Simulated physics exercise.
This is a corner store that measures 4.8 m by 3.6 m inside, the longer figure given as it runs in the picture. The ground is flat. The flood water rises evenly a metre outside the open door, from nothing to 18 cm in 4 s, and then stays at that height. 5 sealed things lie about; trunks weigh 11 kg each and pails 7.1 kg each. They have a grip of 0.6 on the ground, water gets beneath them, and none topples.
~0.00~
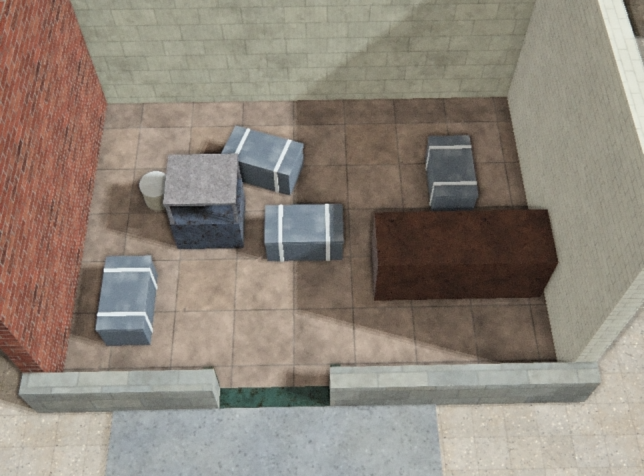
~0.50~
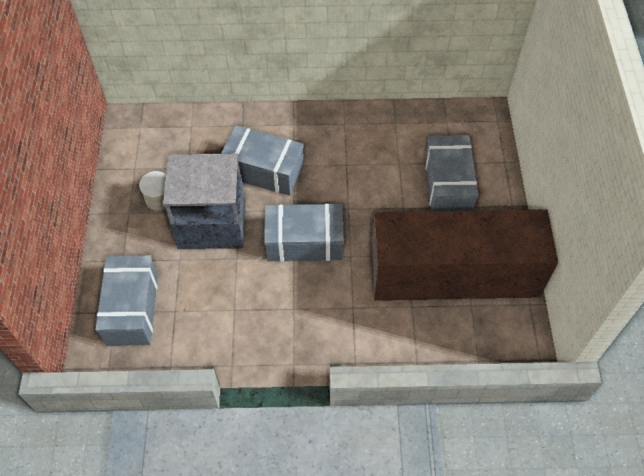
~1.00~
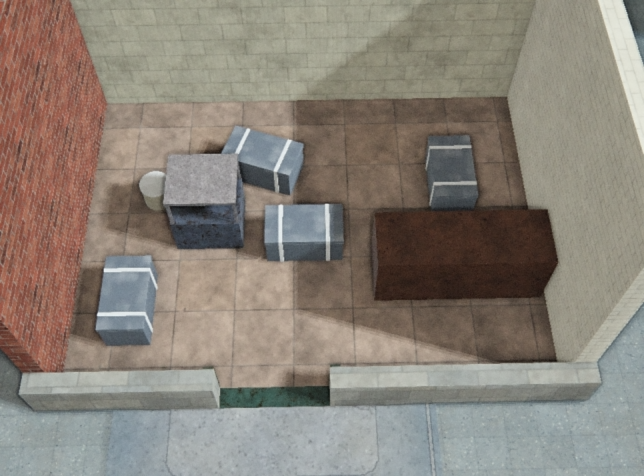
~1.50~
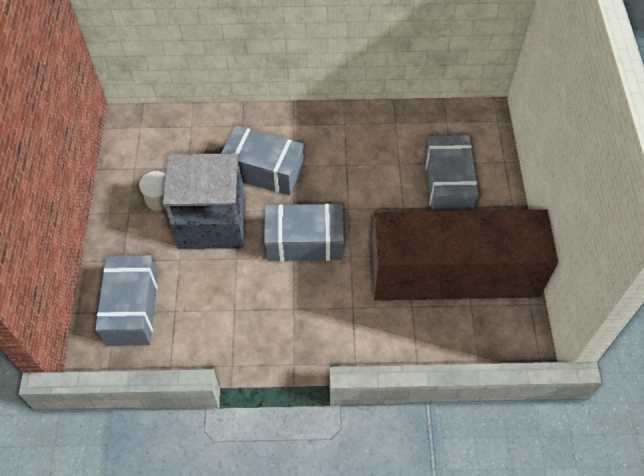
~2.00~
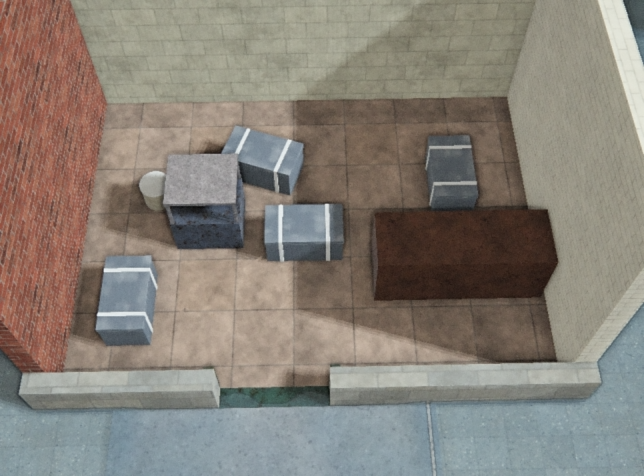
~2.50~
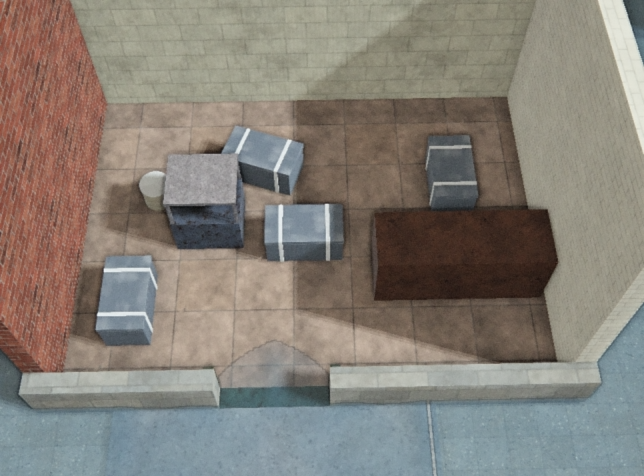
The footage shows strapped grey boxes, a dark block and a long brown box standing still in a walled, tiled room while water spreads over the paving outside, then reaches through the front doorway onto the floor's edge.
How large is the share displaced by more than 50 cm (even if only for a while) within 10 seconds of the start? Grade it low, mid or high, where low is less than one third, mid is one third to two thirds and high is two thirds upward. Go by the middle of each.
Grade: Mid.
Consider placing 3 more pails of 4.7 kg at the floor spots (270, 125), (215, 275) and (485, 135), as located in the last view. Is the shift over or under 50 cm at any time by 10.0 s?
Order as asked - exceeds the limit, exceeds the limit, exceeds the limit.
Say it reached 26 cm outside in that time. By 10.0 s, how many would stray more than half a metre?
It would come to 4 of them.
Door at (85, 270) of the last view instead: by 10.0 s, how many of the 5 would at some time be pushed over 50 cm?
In that case the number is 1.
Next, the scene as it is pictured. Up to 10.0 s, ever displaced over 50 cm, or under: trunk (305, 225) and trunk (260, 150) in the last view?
Result, in order: Exceeded / exceeded.
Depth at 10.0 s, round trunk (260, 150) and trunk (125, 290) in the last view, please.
First roughly 7 cm, second roughly 5 cm.
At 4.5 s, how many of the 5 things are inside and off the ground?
My tally comes to 0.
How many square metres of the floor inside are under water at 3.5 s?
2.0 m2.
After 3.5 s 0 of 5 are over 50 cm from their spots; 0 afloat.
After 4.5 s 0 of 5 are over 50 cm from their spots; 0 afloat.
After 7.0 s 2 of 5 are over 50 cm from their spots; 2 afloat.
After 10.0 s 2 of 5 are over 50 cm from their spots, and 2 have been at some point; 4 afloat.
